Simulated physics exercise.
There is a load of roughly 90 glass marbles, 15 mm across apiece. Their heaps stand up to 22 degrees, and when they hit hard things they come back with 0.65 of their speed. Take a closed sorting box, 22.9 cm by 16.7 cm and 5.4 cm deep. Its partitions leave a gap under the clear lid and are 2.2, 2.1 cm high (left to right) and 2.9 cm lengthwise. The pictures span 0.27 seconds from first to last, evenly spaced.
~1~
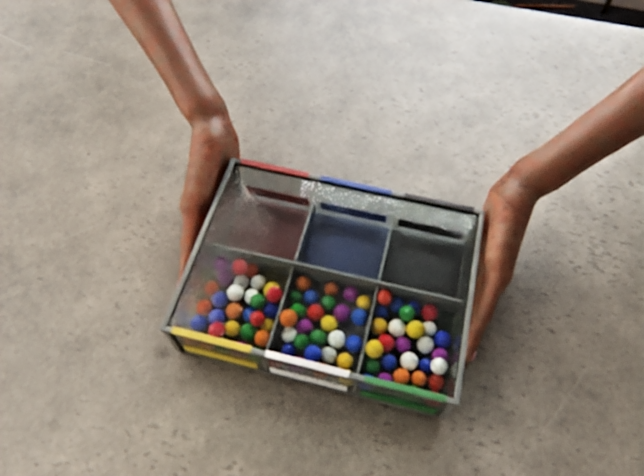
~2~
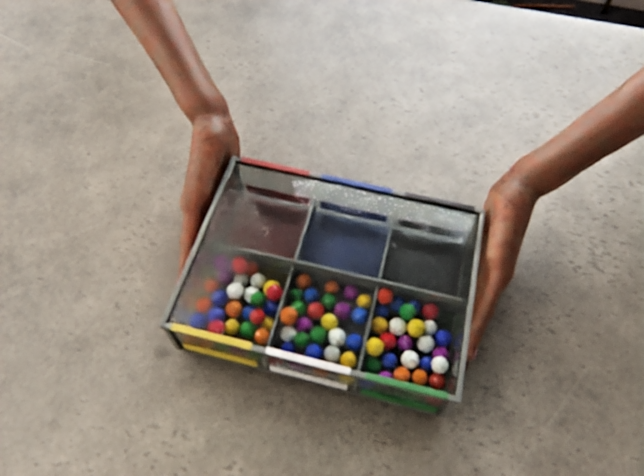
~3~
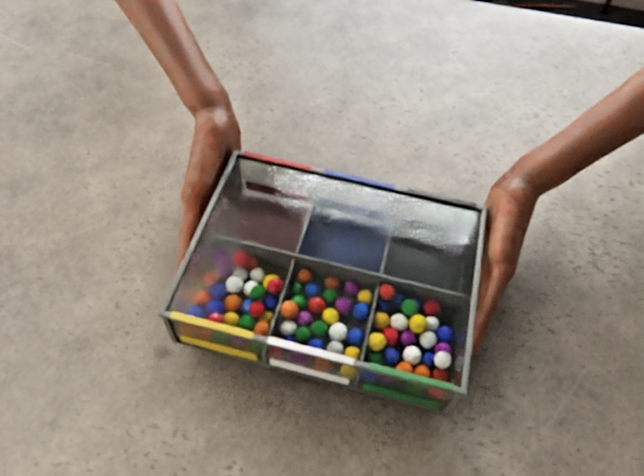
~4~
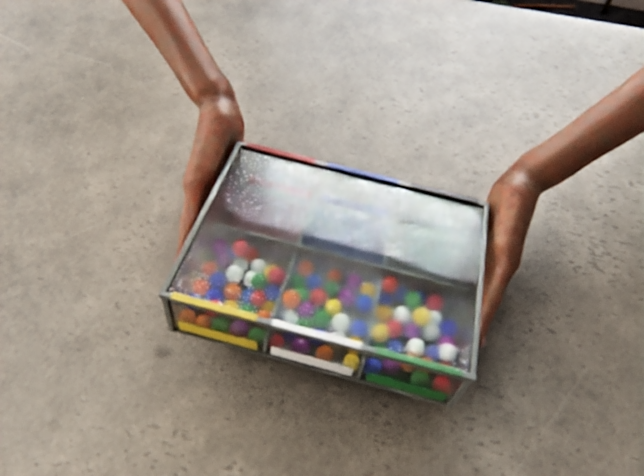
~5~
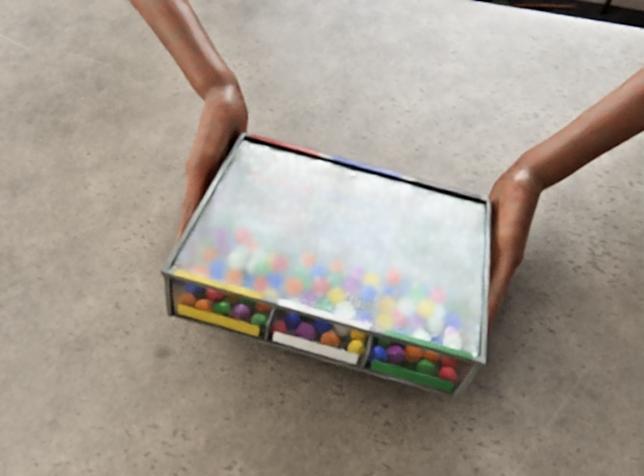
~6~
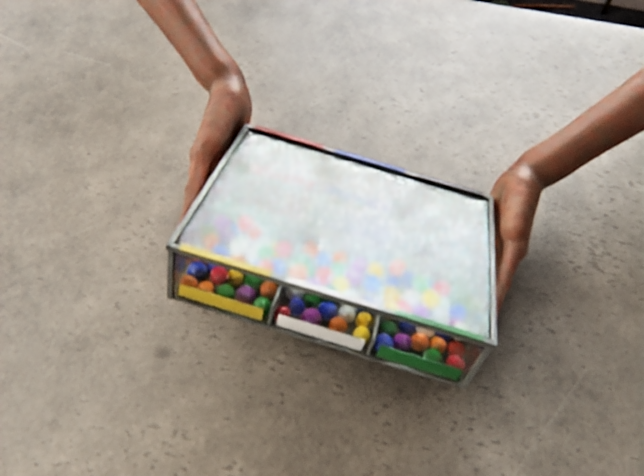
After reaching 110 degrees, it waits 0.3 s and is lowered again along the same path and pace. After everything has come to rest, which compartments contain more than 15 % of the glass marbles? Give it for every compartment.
Red: Not more than 15 %, blue: More than 15 %, green: Not more than 15 %, yellow: Not more than 15 %, white: Not more than 15 %, black: More than 15 %.
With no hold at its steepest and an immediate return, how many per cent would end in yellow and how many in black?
Yellow keeps 0% and black keeps 50%.
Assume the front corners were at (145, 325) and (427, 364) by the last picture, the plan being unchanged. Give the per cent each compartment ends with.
Result - red: 15 %; blue: 0 %; green: 0 %; yellow: 80 %; white: 0 %; black: 0 %.
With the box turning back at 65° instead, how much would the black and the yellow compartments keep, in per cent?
The black compartment would hold 5 per cent, the yellow one 35 per cent.
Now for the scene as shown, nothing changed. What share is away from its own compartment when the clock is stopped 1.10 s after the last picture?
Near 85 in a hundred.
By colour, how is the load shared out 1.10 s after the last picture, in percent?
Red = 15, blue = 35, green = 15, yellow = 0, white = 0, black = 40 (per cent).
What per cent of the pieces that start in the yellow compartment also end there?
I'd put it at roughly 0 per cent.
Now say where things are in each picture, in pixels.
Box tilt 0 degrees, front corners at (167, 327) and (454, 399); green 35 %, yellow 35 %, white 30 %, in the first picture.
Box tilt 1 degrees, front corners at (167, 324) and (455, 397), in the second picture.
Box tilt 5 degrees, front corners at (166, 312) and (461, 389), lowest corner right back, in the third picture.
Box tilt 10 degrees, front corners at (166, 293) and (470, 375), lowest corner right back, in the fourth picture.
Box tilt 16 degrees, front corners at (169, 271) and (480, 359), lowest corner right back, in the fifth picture.
Box tilt 21 degrees, front corners at (174, 245) and (490, 342), lowest corner right back; green 35 %, yellow 35 %, white 30 %, in the sixth picture.
Then, 1.10 s after the last picture, tilt 110 degrees; red 15 %, blue 35 %, green 15 %, black 40 %.
Then, 1.83 s after the last picture, tilt 56 degrees; red 10 %, blue 35 %, green 10 %, black 50 %.
Then, 2.60 s after the last picture, tilt 0 degrees; red 10 %, blue 35 %, green 10 %, black 50 %.
In the end, red 10 %, blue 35 %, green 10 %, yellow 0 %, white 0 %, black 50 %.
